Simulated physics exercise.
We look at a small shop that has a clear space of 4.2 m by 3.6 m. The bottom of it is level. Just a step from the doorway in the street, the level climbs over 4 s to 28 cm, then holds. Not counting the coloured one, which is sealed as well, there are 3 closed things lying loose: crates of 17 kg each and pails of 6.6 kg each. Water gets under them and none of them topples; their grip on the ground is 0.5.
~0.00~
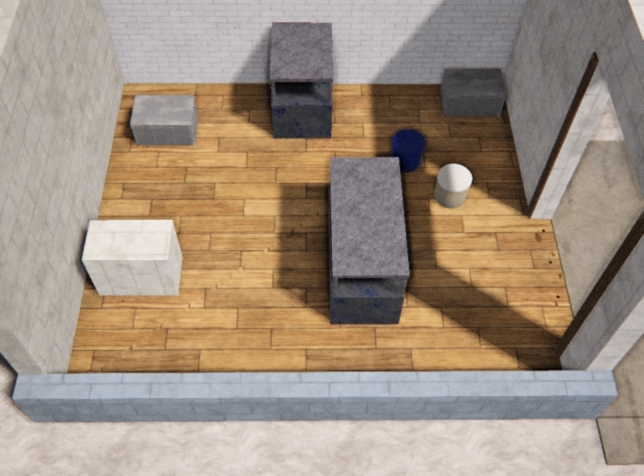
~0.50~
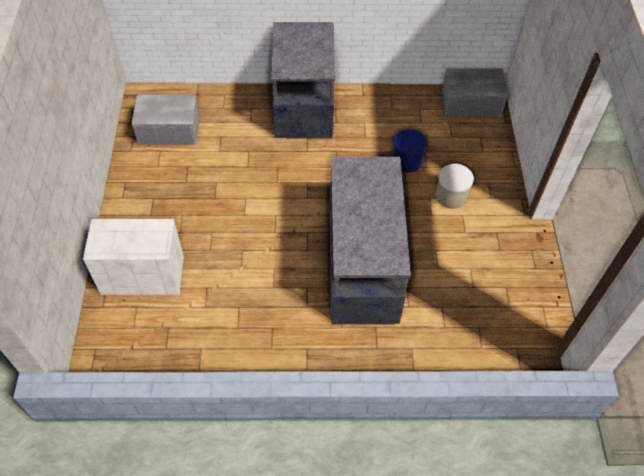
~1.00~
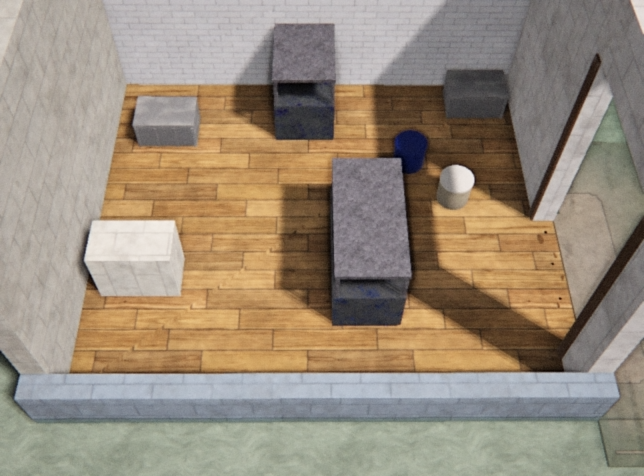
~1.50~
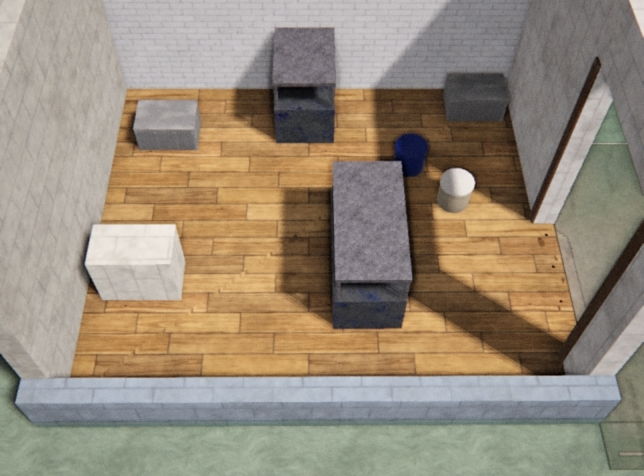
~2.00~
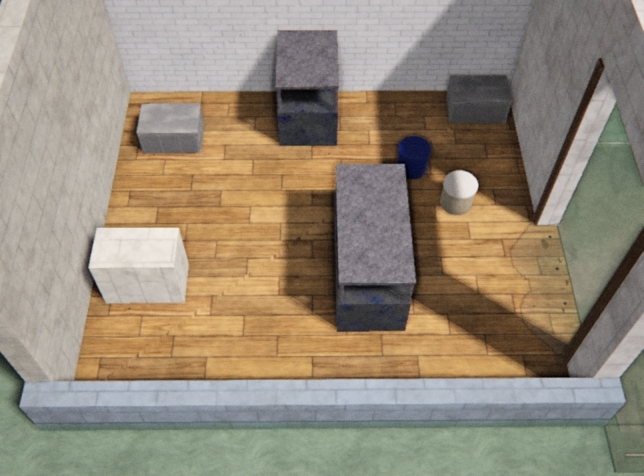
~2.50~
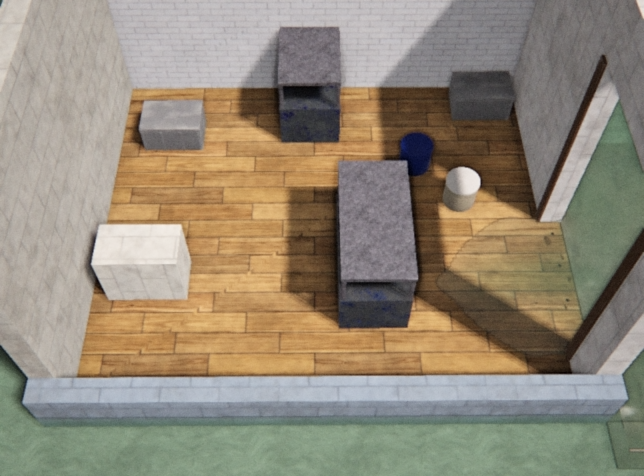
Seen from above, a small room with a plank floor and pale brick walls has greenish water spreading over the ground outside its low front wall and right-hand doorway. Two dark speckled counters stand near the middle and back, with a white block and grey blocks by the sides and a blue pail beside a white one. A thin clear sheet slides in through the doorway across the boards, while the objects stay put and the view shifts very slightly.
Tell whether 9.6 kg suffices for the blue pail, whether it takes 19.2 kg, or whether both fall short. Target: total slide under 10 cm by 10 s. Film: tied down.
Both fall short.
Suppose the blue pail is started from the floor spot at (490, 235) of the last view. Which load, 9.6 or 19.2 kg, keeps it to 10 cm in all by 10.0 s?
No load works.
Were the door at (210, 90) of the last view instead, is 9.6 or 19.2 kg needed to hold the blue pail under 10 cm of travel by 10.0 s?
Okay, so the light mass does it.
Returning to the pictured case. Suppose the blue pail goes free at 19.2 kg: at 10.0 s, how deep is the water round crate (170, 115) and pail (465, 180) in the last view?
Depths: Near 11 cm, then near 10 cm.
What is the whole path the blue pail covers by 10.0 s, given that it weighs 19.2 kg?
The distance adds up to about 40 cm.
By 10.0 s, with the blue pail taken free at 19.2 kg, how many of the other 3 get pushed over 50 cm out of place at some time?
My count gives 3.
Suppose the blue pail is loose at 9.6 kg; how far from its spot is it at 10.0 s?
Shift: Roughly 100 cm.
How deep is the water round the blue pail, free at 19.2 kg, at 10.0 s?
Something like 20 centimetres.
After 3.5 s the blue pail would be 0 cm from its start with 9.6 kg and 0 cm from its start with 19.2 kg; 0 cm of water round it then.
After 4.5 s the blue pail would be 5 cm from its start with 9.6 kg and 0 cm from its start with 19.2 kg; 6 cm of water round it then.
After 7.0 s the blue pail would be 83 cm from its start with 9.6 kg and 17 cm from its start with 19.2 kg; 12 cm of water round it then.
After 10.0 s the blue pail would be 94 cm from its start with 9.6 kg and 32 cm from its start with 19.2 kg; 20 cm of water round it then.
